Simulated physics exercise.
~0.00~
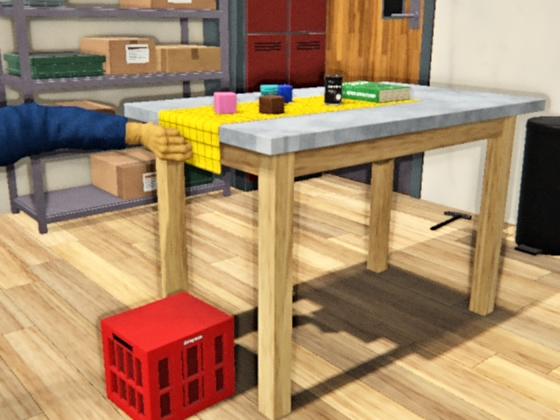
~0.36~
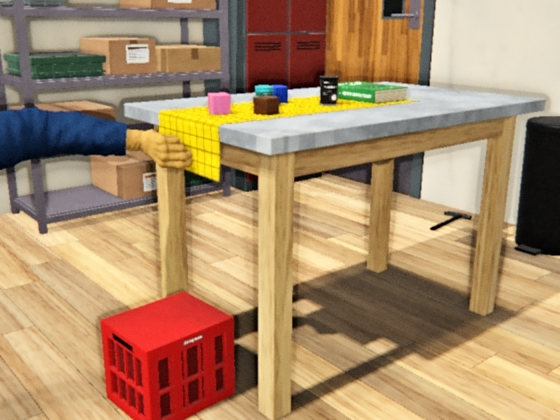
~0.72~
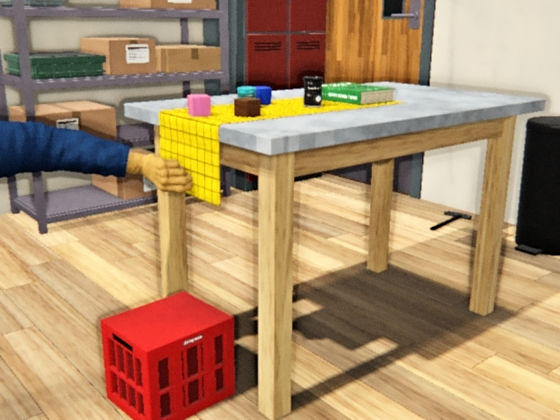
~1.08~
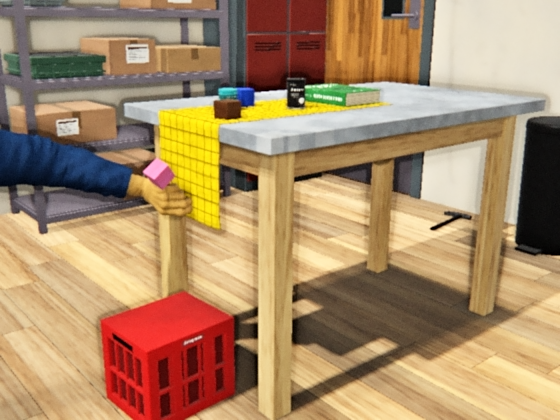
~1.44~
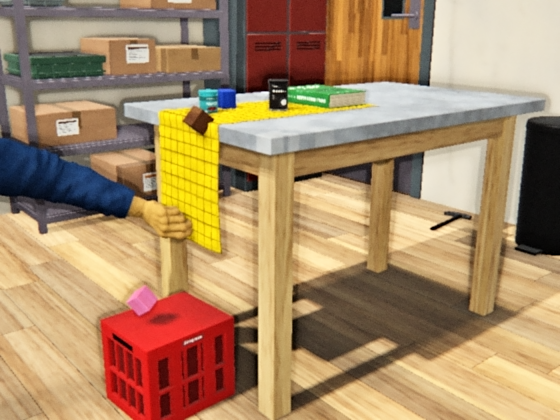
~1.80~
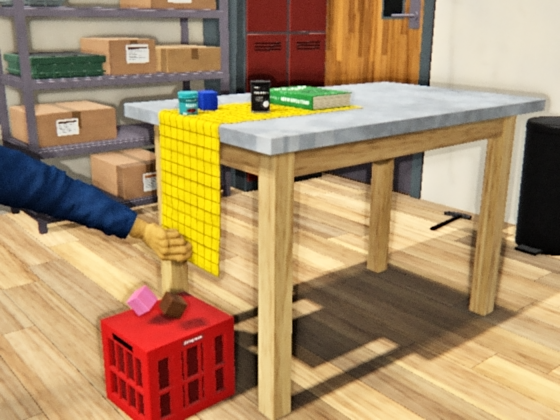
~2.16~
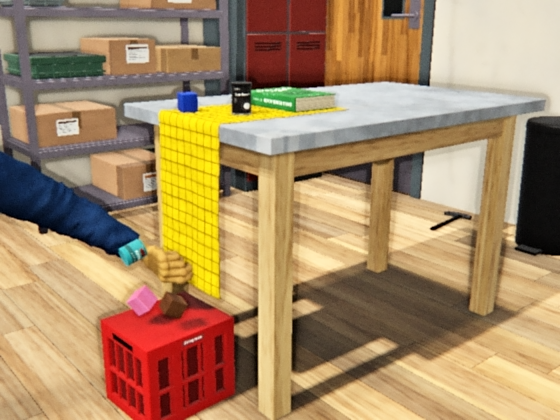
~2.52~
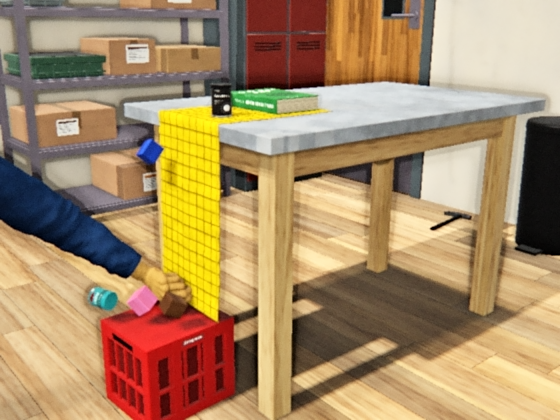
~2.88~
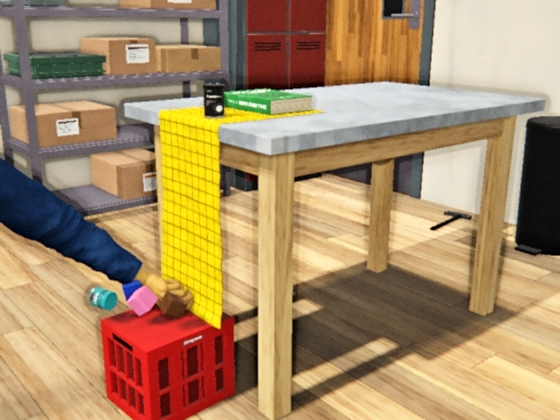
A gloved hand slowly pulled a yellow cloth down over the end of a workbench, tipping off a pink cube, a brown one, a turquoise pot and a blue cube in turn, while a black can and green book stayed on top.
